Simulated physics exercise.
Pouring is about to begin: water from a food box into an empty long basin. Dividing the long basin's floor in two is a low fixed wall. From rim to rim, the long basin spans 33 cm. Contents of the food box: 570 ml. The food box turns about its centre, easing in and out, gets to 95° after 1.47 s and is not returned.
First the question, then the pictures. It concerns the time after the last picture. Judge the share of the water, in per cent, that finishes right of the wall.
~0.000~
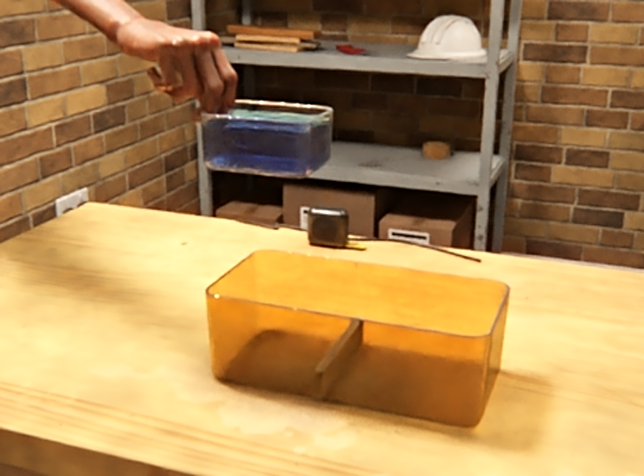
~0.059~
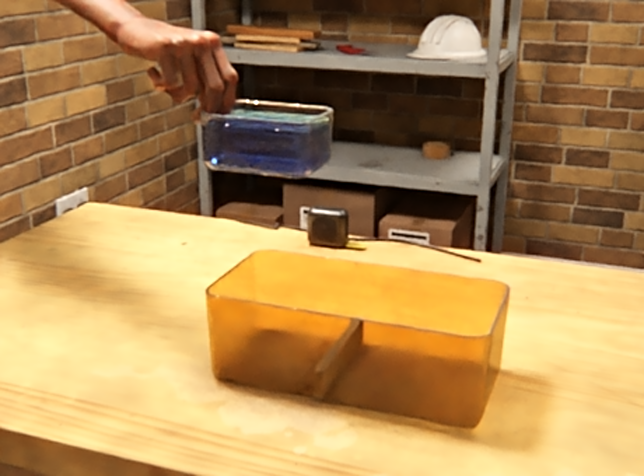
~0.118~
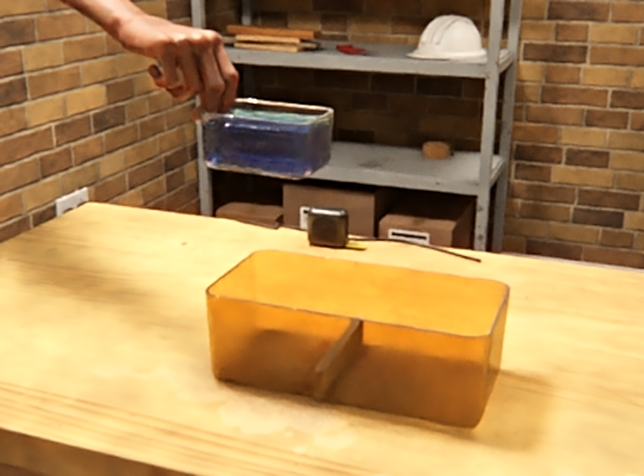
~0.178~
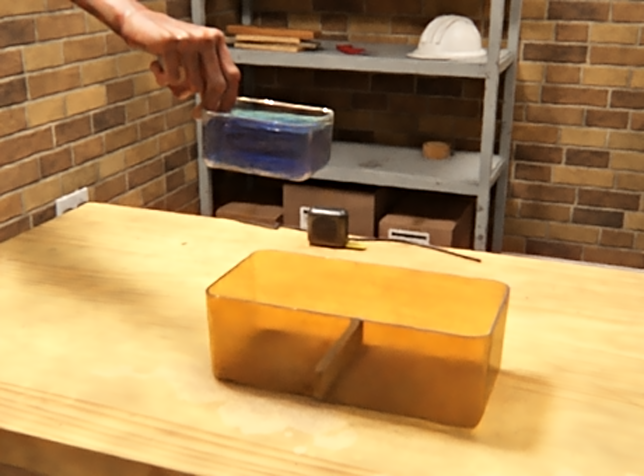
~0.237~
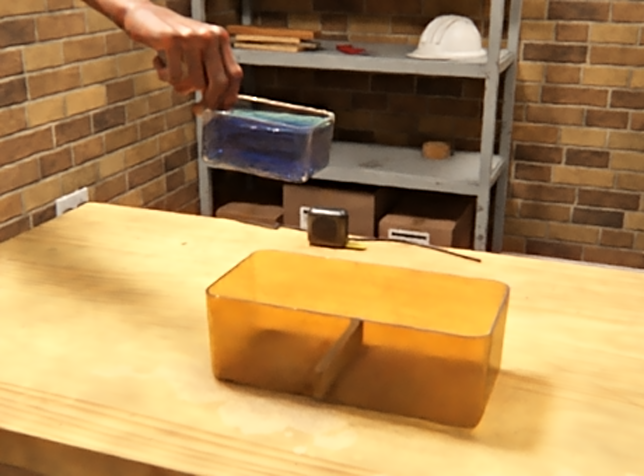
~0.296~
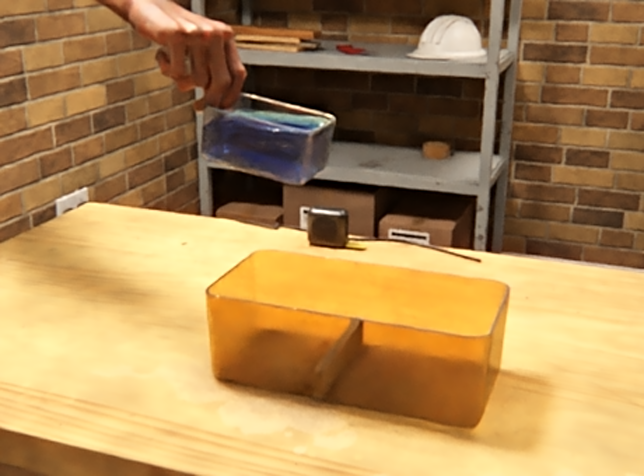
80 percent, roughly.
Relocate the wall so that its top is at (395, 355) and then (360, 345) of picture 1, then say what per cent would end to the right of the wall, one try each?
Respectively close to 45 and 70 %.
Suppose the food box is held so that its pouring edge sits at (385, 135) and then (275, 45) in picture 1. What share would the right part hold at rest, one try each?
It comes to 95 per cent, and then 65 per cent.
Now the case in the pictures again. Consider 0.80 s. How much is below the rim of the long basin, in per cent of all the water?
I reckon close to 16 percent of it.
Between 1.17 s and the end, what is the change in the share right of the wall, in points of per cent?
The share moves up, by some 8 per cent.
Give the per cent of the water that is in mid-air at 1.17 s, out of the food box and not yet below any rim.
Close to 10 in every hundred parts.
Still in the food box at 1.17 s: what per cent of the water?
Roughly 14 percent remains.
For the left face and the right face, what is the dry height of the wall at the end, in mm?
For the left, around 30 mm; for the right, around 18 mm.
After 0.80 s the tilt is 54° and 53 per cent is still to pour, 1 is left of the wall and 14 right of it.
After 1.17 s the tilt is 85° and 13 per cent is still to pour, 5 is left of the wall and 72 right of it.
After 1.55 s the tilt is 95° and 3 per cent is still to pour, 15 is left of the wall and 80 right of it.
After 1.97 s the tilt is 95° and 0 per cent is still to pour, 18 is left of the wall and 80 right of it.
In the end 18 per cent lies left of the wall, 80 right of it and 1 outside.
